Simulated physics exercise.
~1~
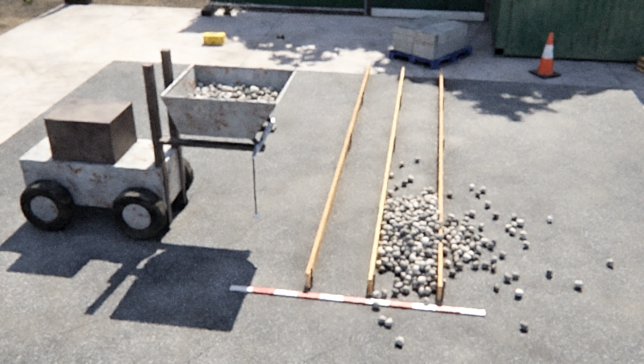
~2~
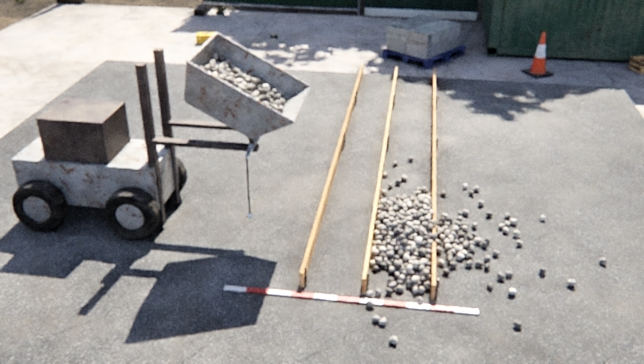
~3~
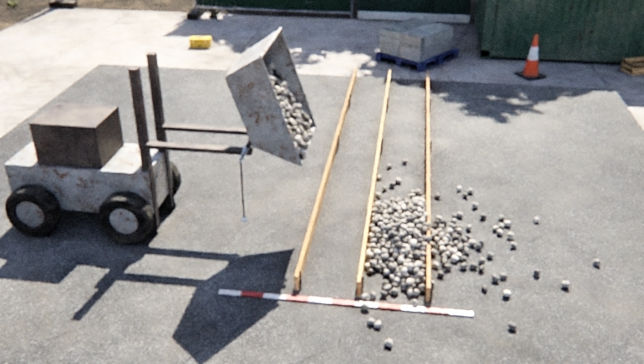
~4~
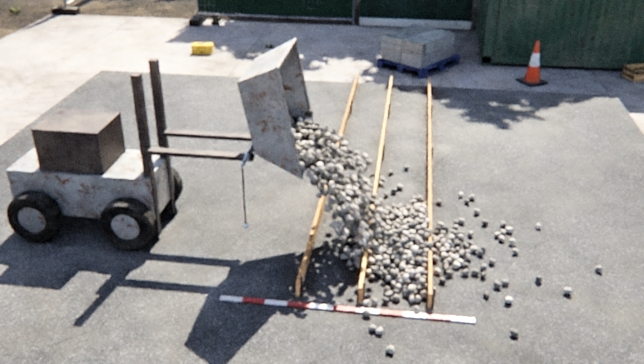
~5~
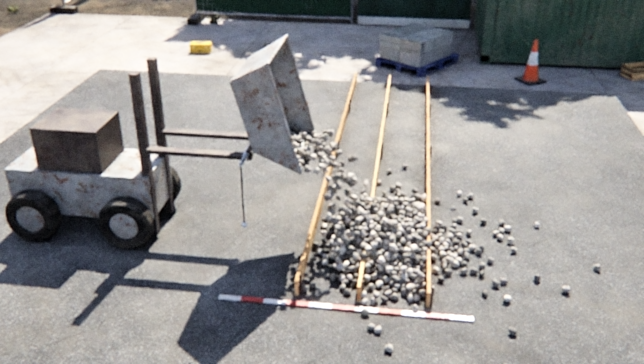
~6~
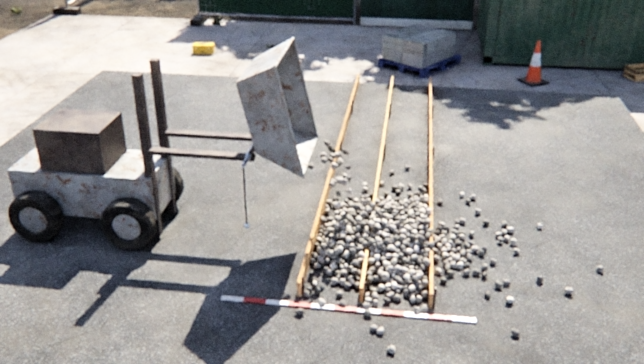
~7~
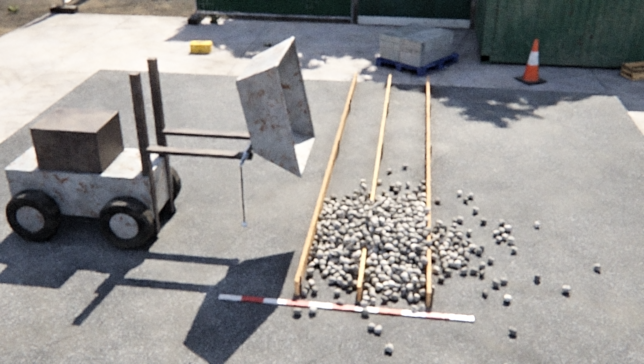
A fork truck tipped its raised metal skip to the right and poured round grey stones beside and onto a pile already lying among three wooden planks, then jerked the skip until it was empty, leaving one wide heap with strays farther right.
